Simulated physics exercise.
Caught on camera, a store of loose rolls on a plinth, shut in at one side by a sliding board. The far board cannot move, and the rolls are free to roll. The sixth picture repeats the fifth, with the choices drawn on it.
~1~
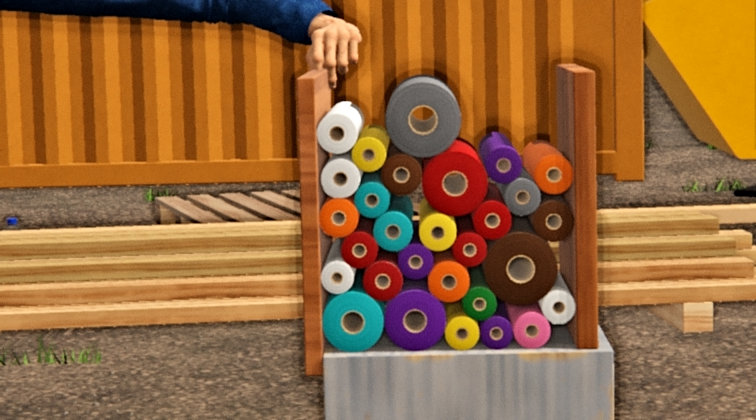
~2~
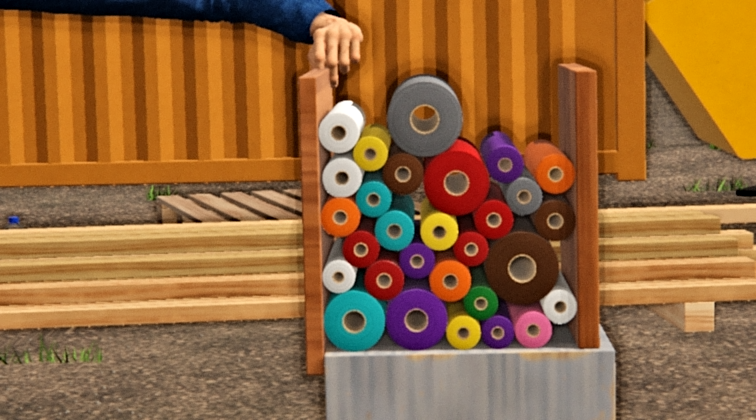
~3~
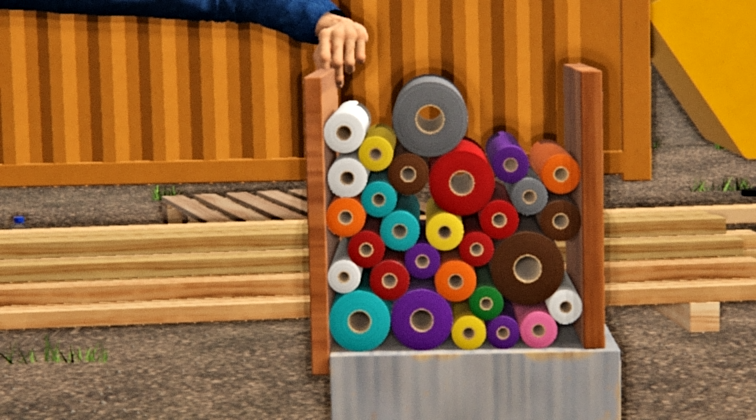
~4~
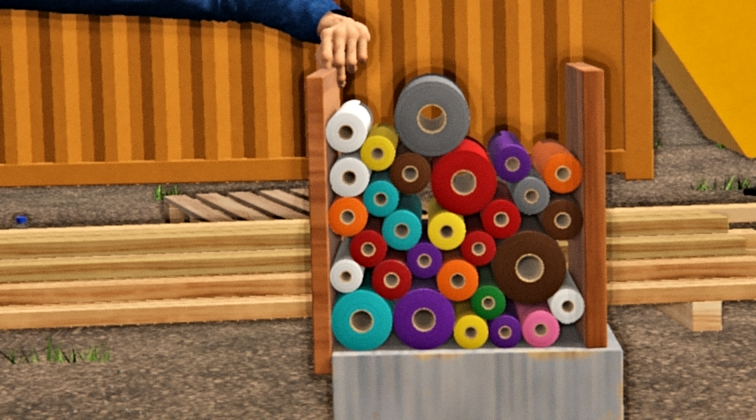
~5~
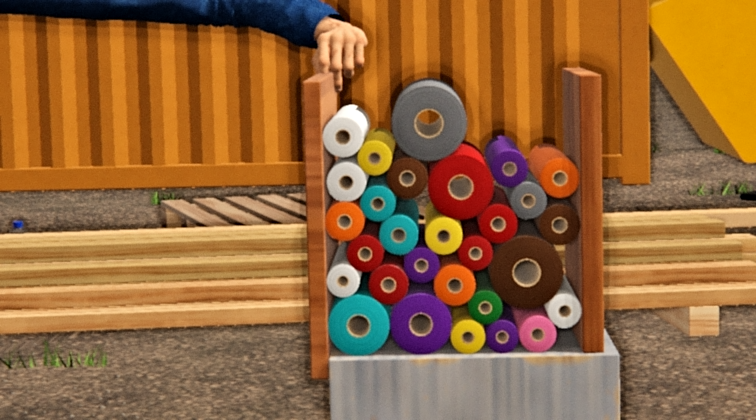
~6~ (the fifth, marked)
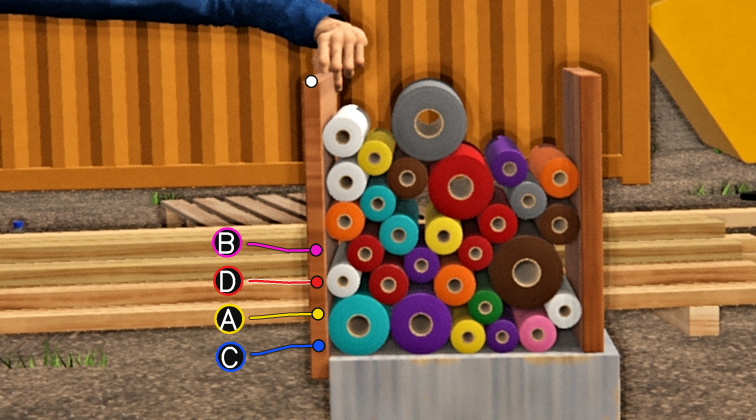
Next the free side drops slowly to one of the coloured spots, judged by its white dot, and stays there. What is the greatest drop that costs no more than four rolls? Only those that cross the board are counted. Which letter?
It can be let down to B.
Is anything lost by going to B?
At B: Yes.
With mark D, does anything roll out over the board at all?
Yes.
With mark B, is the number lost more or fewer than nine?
At B, fewer than nine.
On the marked copy, A at (318, 314); B at (316, 250); C at (319, 346); D at (317, 282); the white dot at (312, 82).
Taking B. A third of the way, top of the board (323, 154).
Two thirds of the way, top of the board (325, 236).
When it is over, top of the board (325, 249), two out over the board.
As for the rest, A more than four out over the board; C more than four out over the board; D five out over the board.
